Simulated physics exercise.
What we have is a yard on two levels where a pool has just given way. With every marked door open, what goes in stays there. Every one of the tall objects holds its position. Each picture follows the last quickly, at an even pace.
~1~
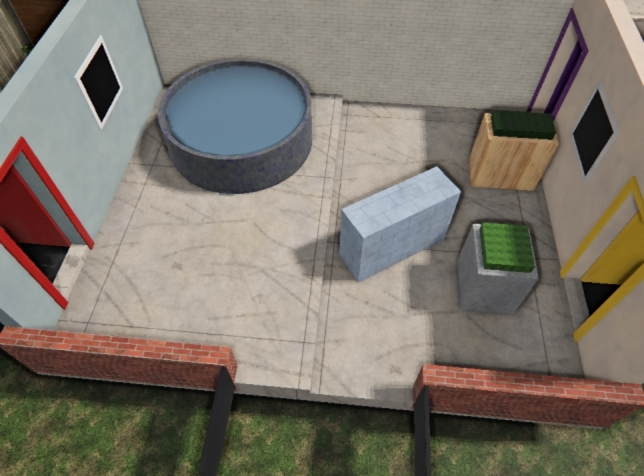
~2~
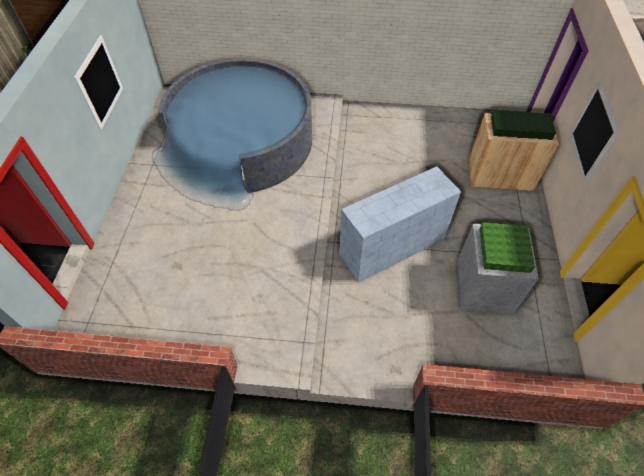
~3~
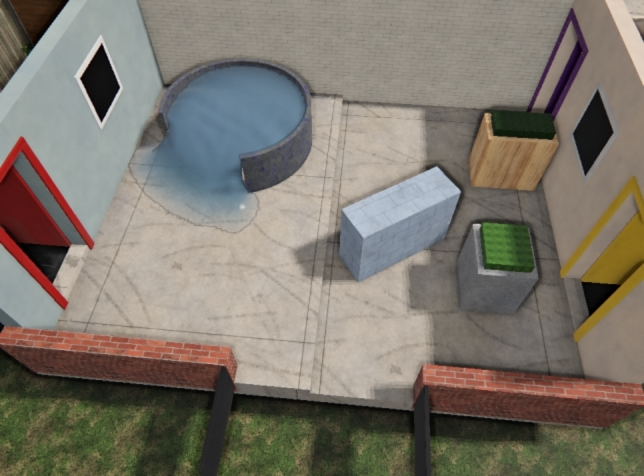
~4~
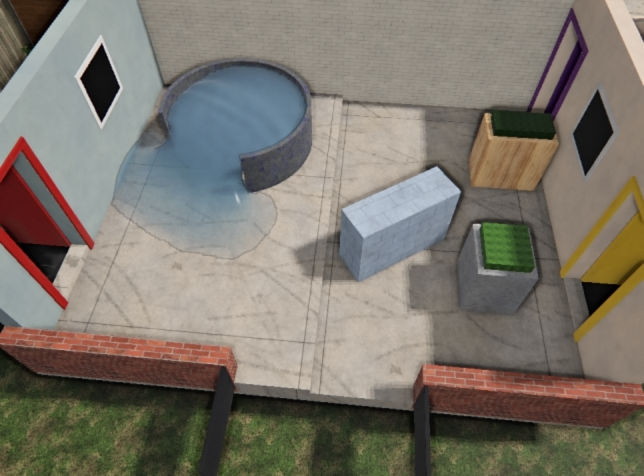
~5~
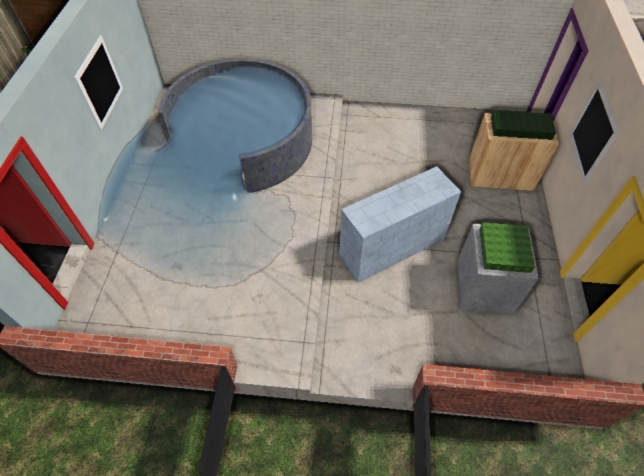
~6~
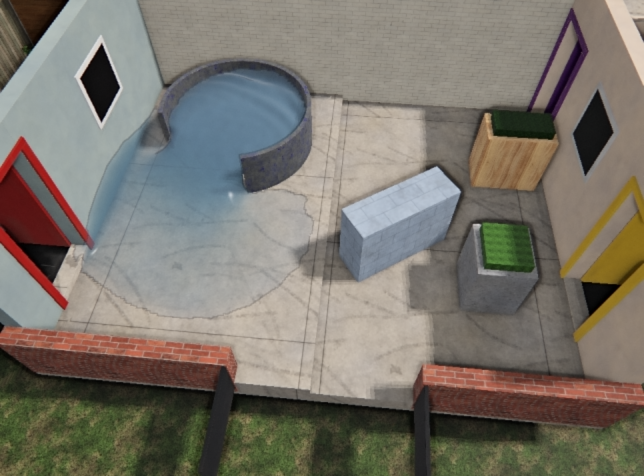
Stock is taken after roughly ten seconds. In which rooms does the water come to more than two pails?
In order: The yellow door goes over the limit; the purple door goes over the limit; the red door goes over the limit.
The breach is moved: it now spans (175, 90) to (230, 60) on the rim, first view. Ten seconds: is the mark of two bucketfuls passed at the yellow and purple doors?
The yellow door overflows the limit, the purple door overflows the limit.
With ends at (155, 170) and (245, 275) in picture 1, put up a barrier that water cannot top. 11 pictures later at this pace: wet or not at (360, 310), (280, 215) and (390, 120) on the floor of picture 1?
Submerged, submerged, then spared.
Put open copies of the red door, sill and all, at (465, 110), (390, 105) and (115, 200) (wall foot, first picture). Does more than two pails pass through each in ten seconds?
Below; below; above.
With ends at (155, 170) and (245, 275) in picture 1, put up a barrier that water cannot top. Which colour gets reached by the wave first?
That's the red one, I reckon.
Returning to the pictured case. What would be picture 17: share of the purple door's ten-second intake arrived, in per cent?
I'd put it at 0 percent.
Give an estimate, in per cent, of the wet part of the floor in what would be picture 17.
35 %, roughly.
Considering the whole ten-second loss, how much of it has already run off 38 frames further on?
Something close to 60 percent by that point.
A moment on, water covers 35 % of the floor; the yellow door not reached, the purple door not reached, the red door under two buckets in.
Next, water covers 35 % of the floor; the yellow door not reached, the purple door not reached, the red door over two buckets in.
Then, water covers 55 % of the floor; the yellow door not reached, the purple door not reached, the red door far over two buckets in.
Later, water covers 90 % of the floor; the yellow door over two buckets in, the purple door not reached, the red door far over two buckets in.
In the end, water covers 95 % of the floor; the yellow door far over two buckets in, the purple door over two buckets in, the red door far over two buckets in.
